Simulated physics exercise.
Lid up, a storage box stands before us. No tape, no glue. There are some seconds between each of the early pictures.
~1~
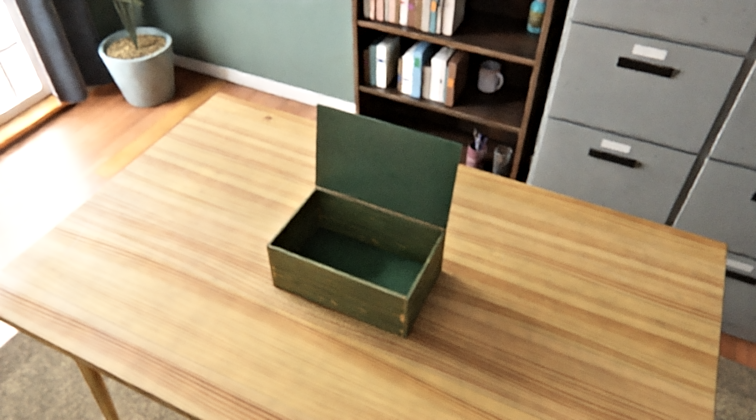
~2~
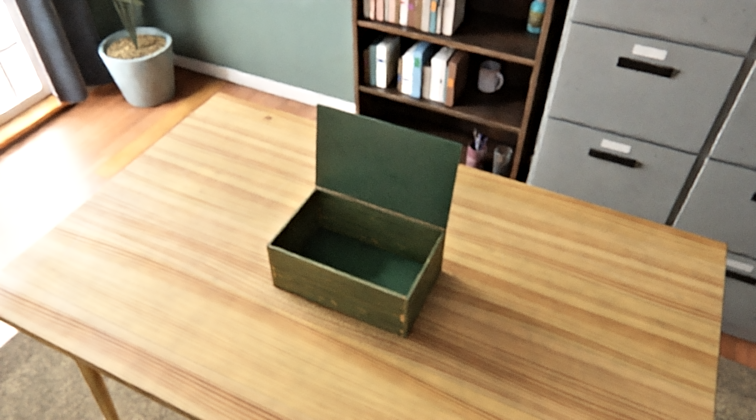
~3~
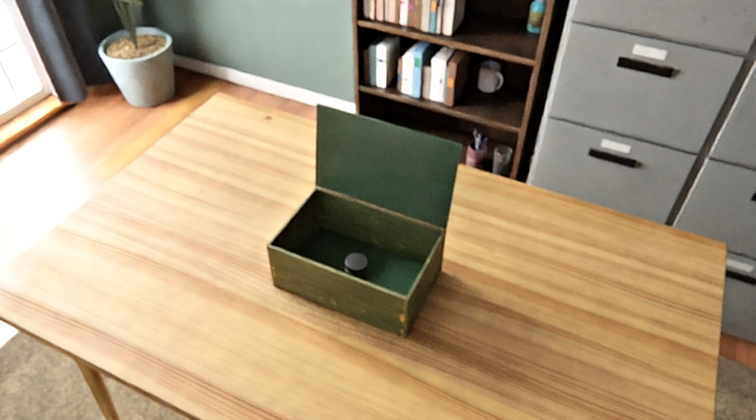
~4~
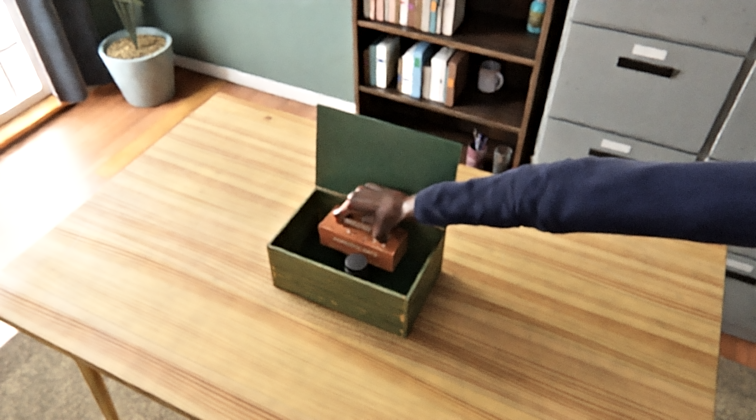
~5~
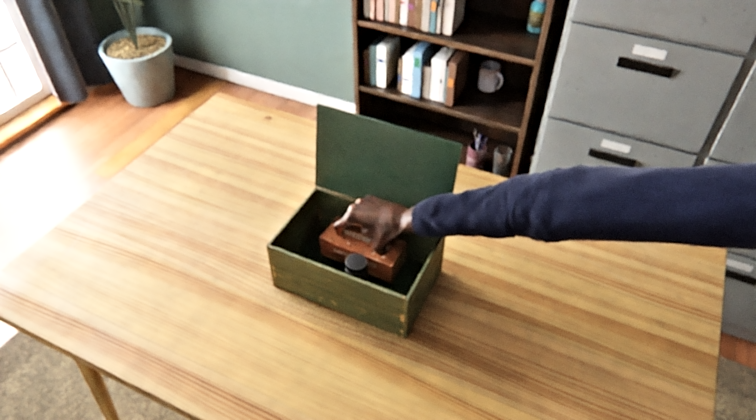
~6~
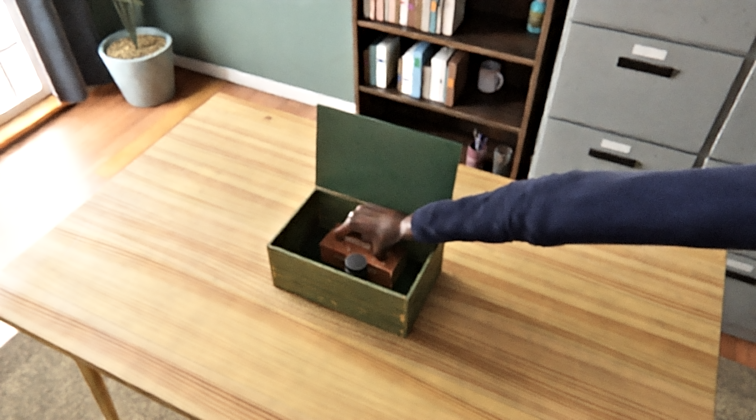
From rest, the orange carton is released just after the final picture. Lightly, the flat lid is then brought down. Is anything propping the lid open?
No.
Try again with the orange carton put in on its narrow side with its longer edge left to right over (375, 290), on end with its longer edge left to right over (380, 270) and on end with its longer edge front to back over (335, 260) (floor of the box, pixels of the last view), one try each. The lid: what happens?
Lid down; lid left open; lid left open.
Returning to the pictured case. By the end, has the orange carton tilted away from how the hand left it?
Looking at the last picture, the orange carton is left as set.
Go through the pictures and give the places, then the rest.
In the first picture, the last thing is not in view yet.
In the second picture, the last thing is not in view yet.
In the third picture, the last thing is not in view yet.
The fourth picture shows still above its spot; orange carton (364, 238).
The fifth picture shows still above its spot; orange carton (363, 249).
The sixth picture shows put in, still held; orange carton (364, 255).
Then, 1.10 s after the last picture, lid starting down.
Then, 1.60 s after the last picture, lid 60° above the rim.
Then, 2.00 s after the last picture, lid 32° above the rim.
Then, 2.30 s after the last picture, lid 9° above the rim.
At rest, lid shut; both in place. Seen from the same camera at the end, orange carton near (364, 255).
